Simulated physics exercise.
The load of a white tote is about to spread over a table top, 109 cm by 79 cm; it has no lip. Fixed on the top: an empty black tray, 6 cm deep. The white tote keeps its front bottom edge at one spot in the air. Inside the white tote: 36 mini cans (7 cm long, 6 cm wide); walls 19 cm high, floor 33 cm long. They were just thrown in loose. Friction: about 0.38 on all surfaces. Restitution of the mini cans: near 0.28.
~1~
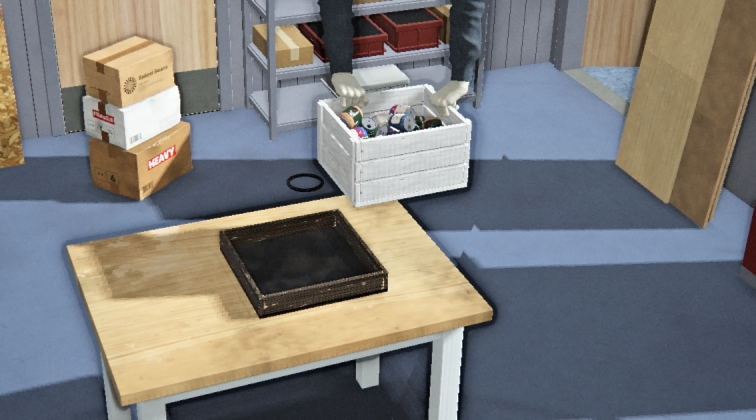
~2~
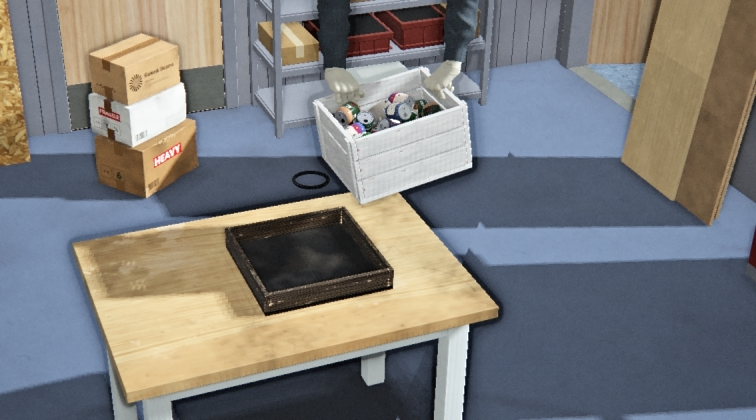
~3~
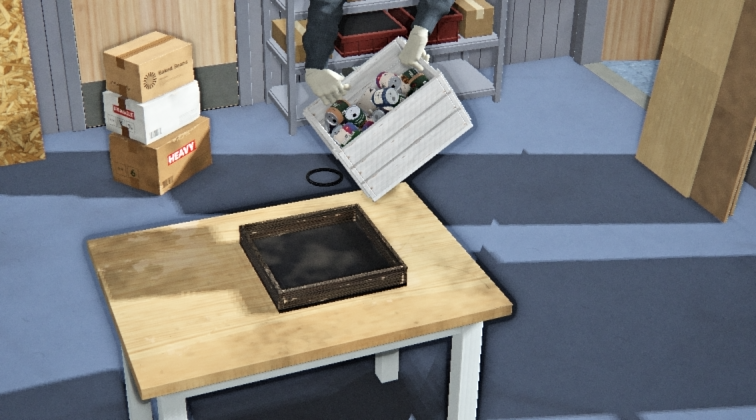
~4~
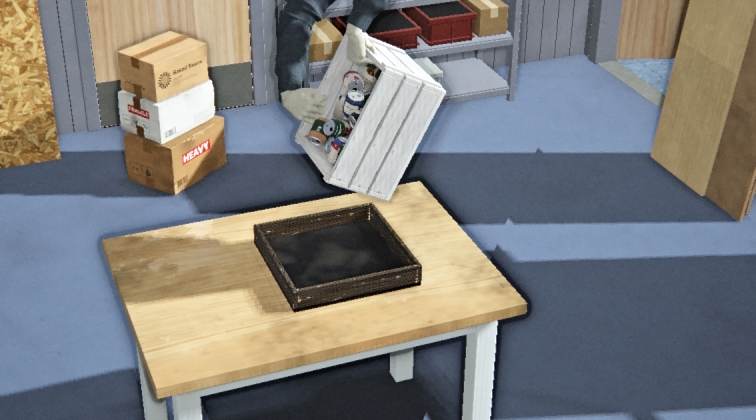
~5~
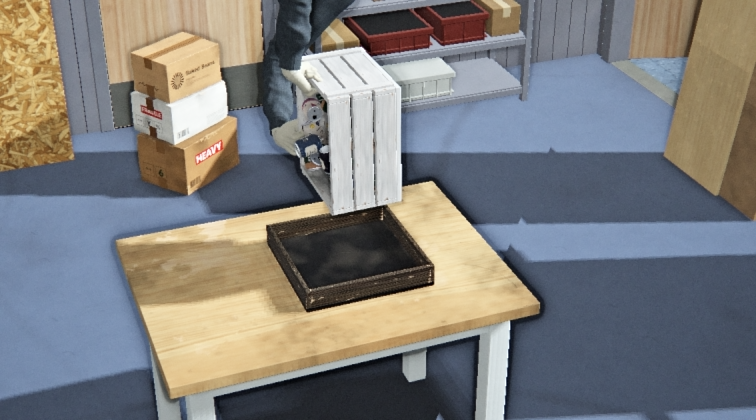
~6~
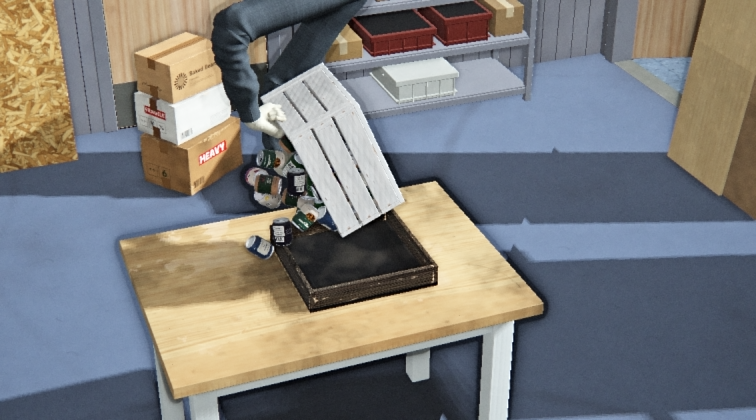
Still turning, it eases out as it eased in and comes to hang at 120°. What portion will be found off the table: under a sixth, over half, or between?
I reckon one-sixth to one-half of the mini cans wind up off the table.
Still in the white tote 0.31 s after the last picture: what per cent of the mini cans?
Around 10 per cent of the load.
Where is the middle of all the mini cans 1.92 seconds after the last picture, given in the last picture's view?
Somewhere about (216, 281) in pixels.
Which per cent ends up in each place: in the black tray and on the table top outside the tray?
15 and 55 %.
Then, 0.31 s after the last picture, tilt 120°; 3 still in the white tote, 6 in the black tray, 23 on the table top outside the tray and 4 in the air.
Then, 0.69 s after the last picture, tilt 120°; 7 in the black tray, 26 on the table top outside the tray and 3 over the left end of the table.
Then, 1.23 s after the last picture, tilt 120°; 6 in the black tray, 22 on the table top outside the tray, 7 over the left end of the table and 1 over the table's other edges.
When it is over (1.92 s after the last picture), 6 in the black tray, 20 on the table top outside the tray, 8 over the left end of the table and 2 over the table's other edges. Asked share, 10 of 36, 28 per cent.
